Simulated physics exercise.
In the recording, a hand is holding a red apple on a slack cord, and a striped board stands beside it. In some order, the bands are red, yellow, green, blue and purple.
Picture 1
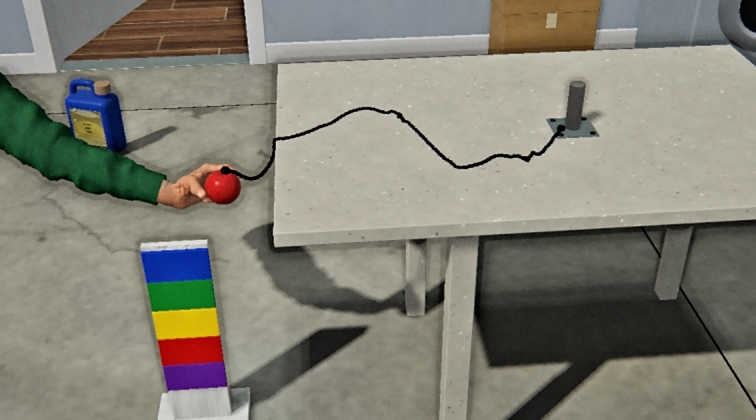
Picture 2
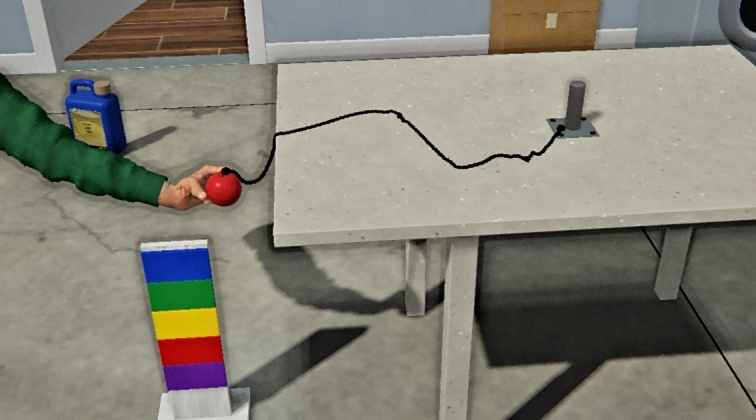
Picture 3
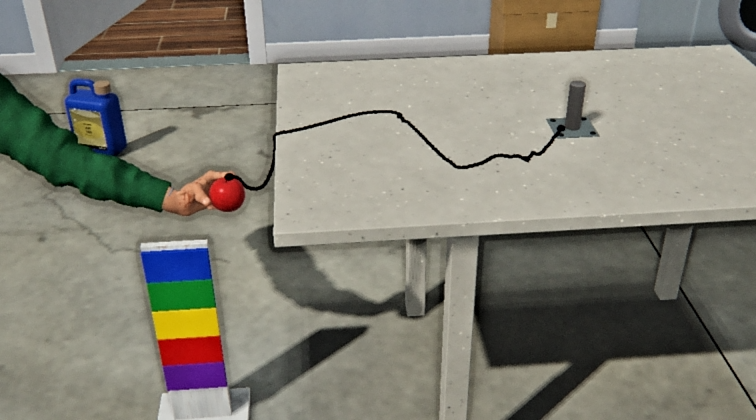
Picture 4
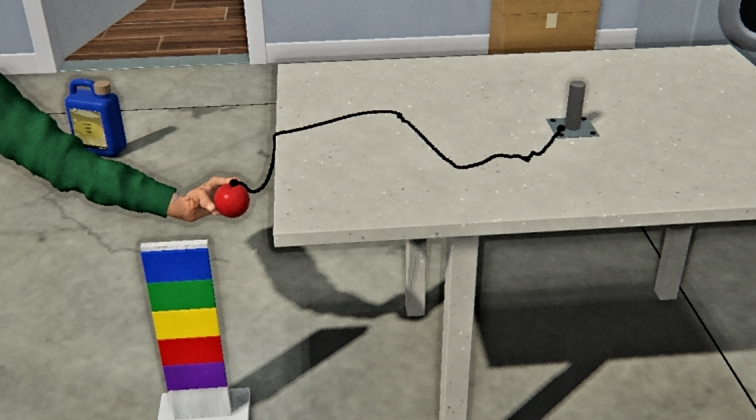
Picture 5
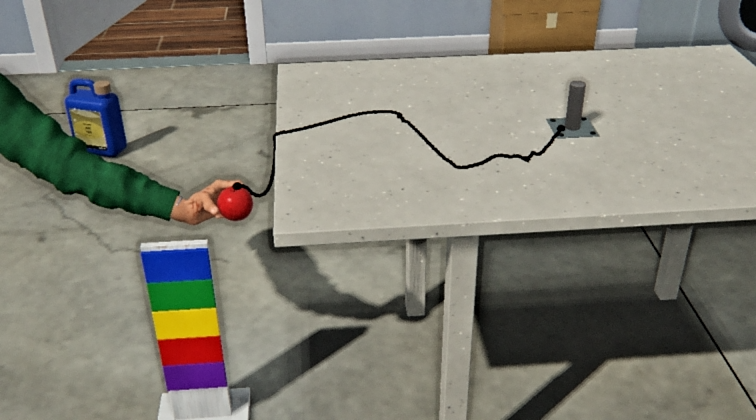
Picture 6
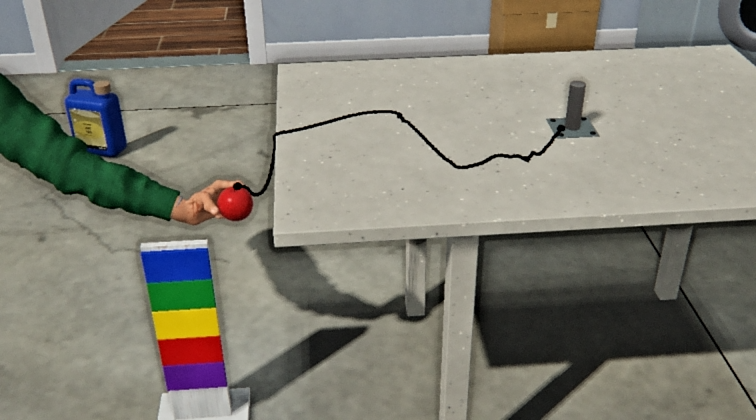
A hand holding a red ball on a slack black cord moves slightly down and right.
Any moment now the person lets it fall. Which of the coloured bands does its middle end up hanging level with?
It ends up level with the purple band.
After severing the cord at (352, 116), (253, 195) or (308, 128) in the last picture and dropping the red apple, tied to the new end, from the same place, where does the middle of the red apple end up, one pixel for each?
Try 1: About (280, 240). Try 2: About (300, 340). Try 3: About (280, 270).
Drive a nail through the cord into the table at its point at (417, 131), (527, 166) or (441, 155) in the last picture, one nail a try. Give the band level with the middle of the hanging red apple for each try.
First try green, second red, third yellow.
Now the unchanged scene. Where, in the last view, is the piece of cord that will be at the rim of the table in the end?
Approx. (403, 121).
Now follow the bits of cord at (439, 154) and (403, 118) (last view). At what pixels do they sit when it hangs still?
The first finishes about (354, 147) and the second about (275, 165).
Soon after, apple near (302, 356); level with red.
After that, apple near (290, 375); level with purple.
In the end, apple near (298, 376); level with purple. The cord holds its middle at purple.
